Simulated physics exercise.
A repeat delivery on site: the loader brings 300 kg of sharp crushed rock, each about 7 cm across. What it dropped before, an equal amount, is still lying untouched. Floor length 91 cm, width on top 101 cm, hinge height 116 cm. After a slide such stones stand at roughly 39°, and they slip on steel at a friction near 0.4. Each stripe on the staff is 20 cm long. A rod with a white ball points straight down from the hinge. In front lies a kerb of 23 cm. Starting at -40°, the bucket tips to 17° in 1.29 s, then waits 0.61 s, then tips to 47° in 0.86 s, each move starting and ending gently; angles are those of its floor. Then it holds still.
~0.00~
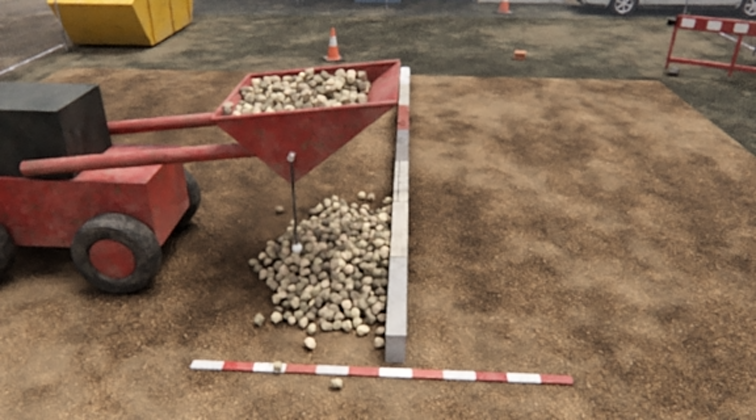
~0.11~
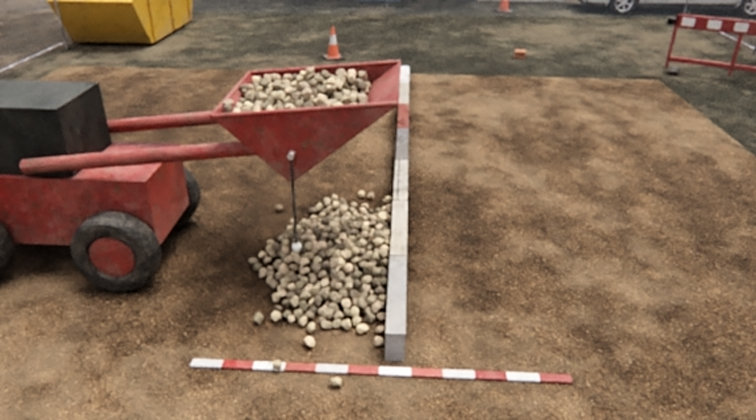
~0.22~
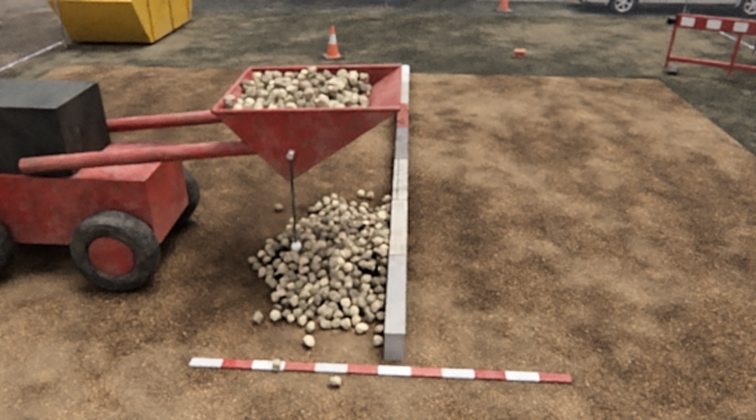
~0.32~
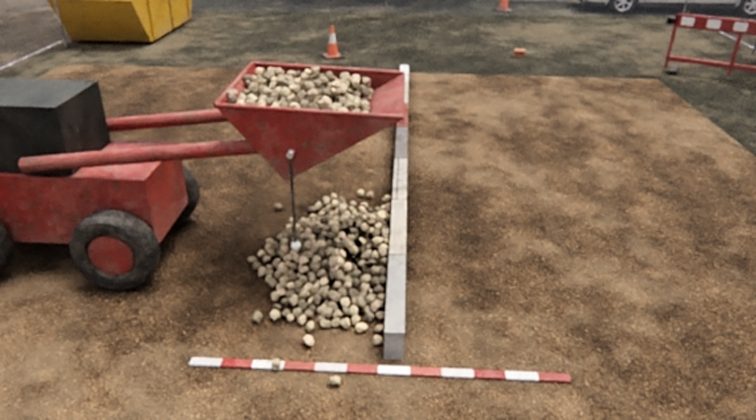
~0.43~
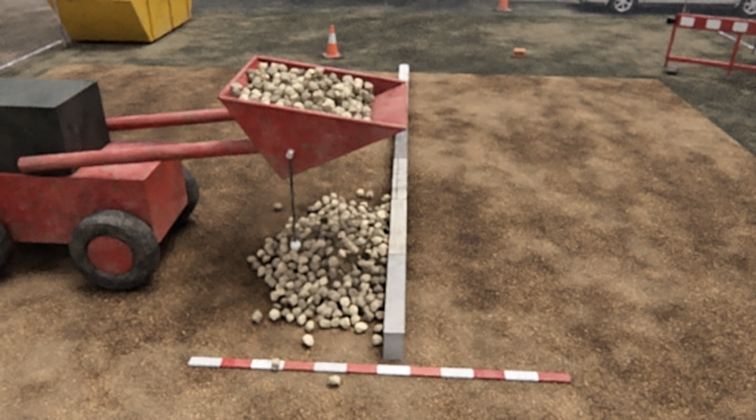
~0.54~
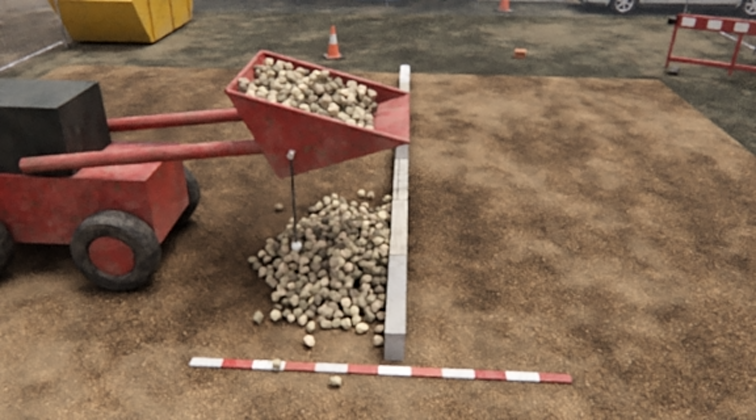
On a patch of brown, gritty ground beside darker paving, seen from above at a steady height, a yellow skip, orange-and-white cones and a red-and-white barrier stand behind. At left, a red loader with black wheels holds a red bucket of pale stones above a similar heap beside a grey kerb, near a striped staff. The bucket gradually tilts, its right lip lowering and left side rising, while its stones shift slightly and the heap, loader and camera stay still.
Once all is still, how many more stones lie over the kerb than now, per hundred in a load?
Close to 48 parts in a hundred.
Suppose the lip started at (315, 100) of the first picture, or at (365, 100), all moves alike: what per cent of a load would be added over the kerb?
About 0 and 10 per cent.
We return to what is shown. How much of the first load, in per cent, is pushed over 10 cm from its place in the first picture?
Roughly 0 per cent of them.
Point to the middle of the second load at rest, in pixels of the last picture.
Near (401, 248).
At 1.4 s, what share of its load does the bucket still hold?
Roughly 100 per cent is still inside.
After 1.0 s the floor is at 8°; in per cent of one load, 100 in the bucket, 100 on this side of the kerb; the foremost stones are at (386, 260).
After 1.4 s the floor is at 17°; in per cent of one load, 100 in the bucket, 100 on this side of the kerb; the foremost stones are at (394, 165).
After 3.2 s the floor is at 47°; in per cent of one load, 0 in the bucket, 155 on this side of the kerb, 45 over the kerb; the foremost stones are at (495, 267).
After 5.8 s the floor is at 47°; in per cent of one load, 0 in the bucket, 152 on this side of the kerb, 48 over the kerb; the foremost stones are at (498, 270). Net gain over the kerb, 48.
